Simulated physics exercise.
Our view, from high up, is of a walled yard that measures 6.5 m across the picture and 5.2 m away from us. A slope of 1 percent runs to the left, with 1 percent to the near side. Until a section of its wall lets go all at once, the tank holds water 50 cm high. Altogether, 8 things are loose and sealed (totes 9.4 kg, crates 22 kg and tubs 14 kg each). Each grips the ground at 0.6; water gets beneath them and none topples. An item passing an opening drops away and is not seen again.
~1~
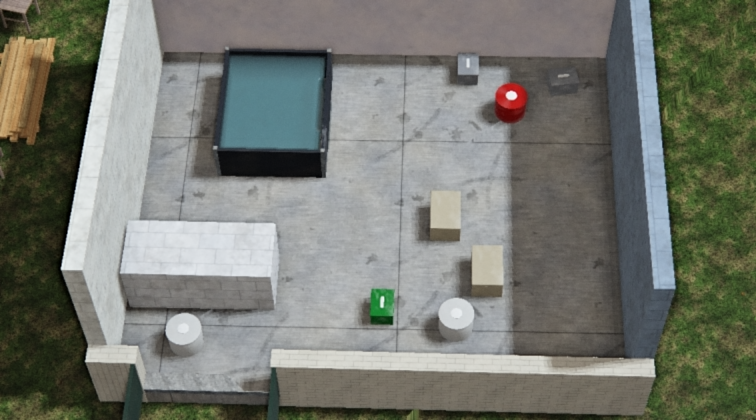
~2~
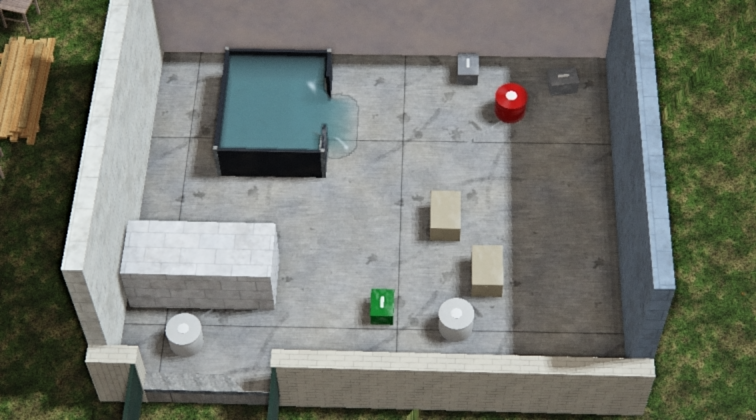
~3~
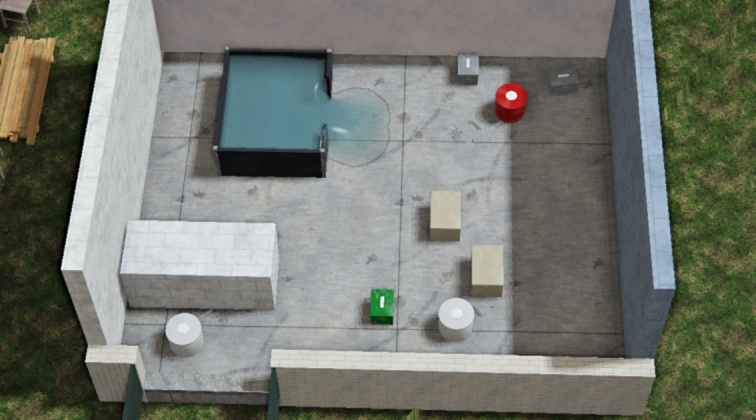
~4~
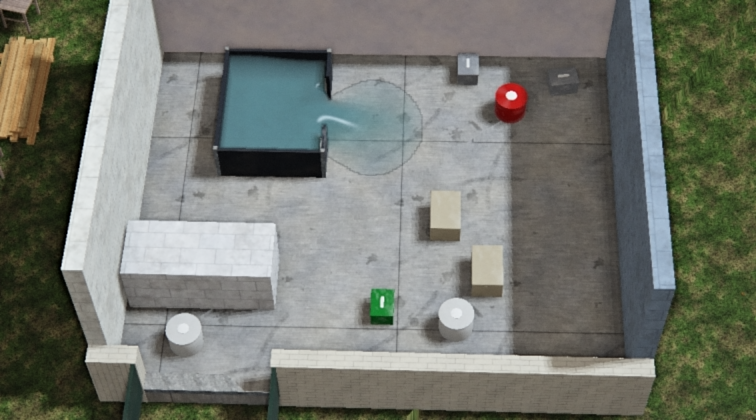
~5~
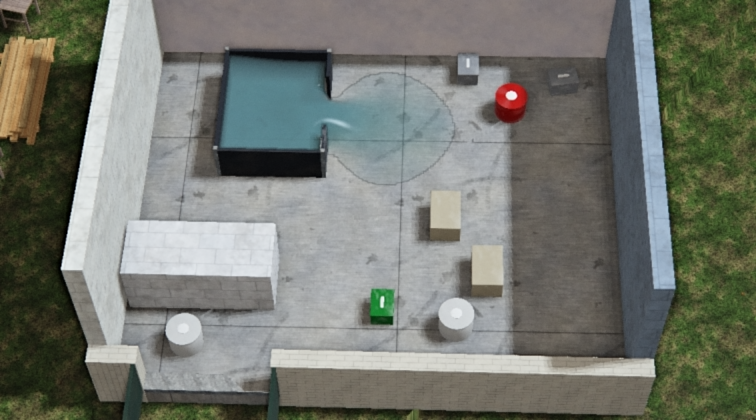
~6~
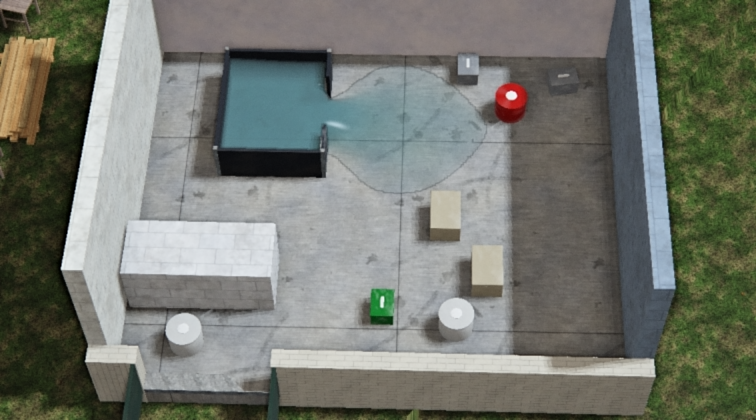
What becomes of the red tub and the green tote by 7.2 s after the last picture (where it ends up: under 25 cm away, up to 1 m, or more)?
The red tub is pushed well clear, the green tote rests nearly unmoved.
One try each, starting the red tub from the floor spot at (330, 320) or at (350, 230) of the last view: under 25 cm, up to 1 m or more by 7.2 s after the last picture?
I'd expect that it remains where it was first and remains where it was second.
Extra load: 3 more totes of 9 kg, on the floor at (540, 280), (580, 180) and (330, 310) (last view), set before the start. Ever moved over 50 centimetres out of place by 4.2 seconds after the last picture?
Going through them in the order asked, they come out shy of the mark, clear of the mark and shy of the mark.
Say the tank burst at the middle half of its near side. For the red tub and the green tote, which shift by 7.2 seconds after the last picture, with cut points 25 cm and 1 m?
In that case the red tub does not really move while the green tote winds up well away.
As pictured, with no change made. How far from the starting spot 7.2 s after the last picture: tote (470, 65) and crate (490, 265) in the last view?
In turn: 200 cm, 0 cm.
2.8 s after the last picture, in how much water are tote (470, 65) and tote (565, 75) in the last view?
First roughly 14 cm, second roughly 14 cm.
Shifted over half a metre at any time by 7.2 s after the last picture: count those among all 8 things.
By my count, 3.
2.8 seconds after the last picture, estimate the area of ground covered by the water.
About 19 m2 is covered.
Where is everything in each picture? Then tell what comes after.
The red tub at (512, 96), on the bottom; the green tote at (382, 302), on the bottom; 2.4 m2 under water; 0 of 8 have shifted, in the first frame.
The red tub at (512, 96), on the bottom; the green tote at (382, 302) rests on the ground; 2.8 m2 under water; 0 of 8 have shifted, in the second frame.
The red tub at (512, 96), on the bottom; the green tote at (382, 302) rests on the ground; 3.4 m2 under water; 0 of 8 have shifted, in the third frame.
The red tub at (512, 96), on the bottom; the green tote at (382, 302), on the bottom; 4.1 m2 under water; 0 of 8 have shifted, in the fourth frame.
The red tub at (512, 96) rests on the ground; the green tote at (382, 302) rests on the ground; water covers 4.9 m2; 0 of 8 have shifted, in the fifth frame.
The red tub at (512, 96), on the bottom; the green tote at (382, 302) rests on the ground; water covers 5.9 m2; 0 of 8 have shifted, in the sixth frame.
Then, 0.9 s after the last picture the red tub is near (527, 95), 0.2 m from its start, aground; the green tote is near (382, 302), 0.0 m from its start, aground; 0 of 8 are out; 0 afloat.
Then, 2.8 s after the last picture the red tub is near (573, 146), 1.2 m from its start, afloat; the green tote is near (382, 302), 0.0 m from its start, aground; 0 of 8 are out; 3 afloat.
Then, 4.8 s after the last picture the red tub is near (548, 247), 2.5 m from its start, aground; the green tote is near (382, 302), 0.0 m from its start, aground; 0 of 8 are out; 1 afloat.
Then, 7.2 s after the last picture the red tub is near (548, 248), 2.5 m from its start, aground; the green tote is near (382, 302), 0.0 m from its start, aground; 0 of 8 are out; 0 afloat.
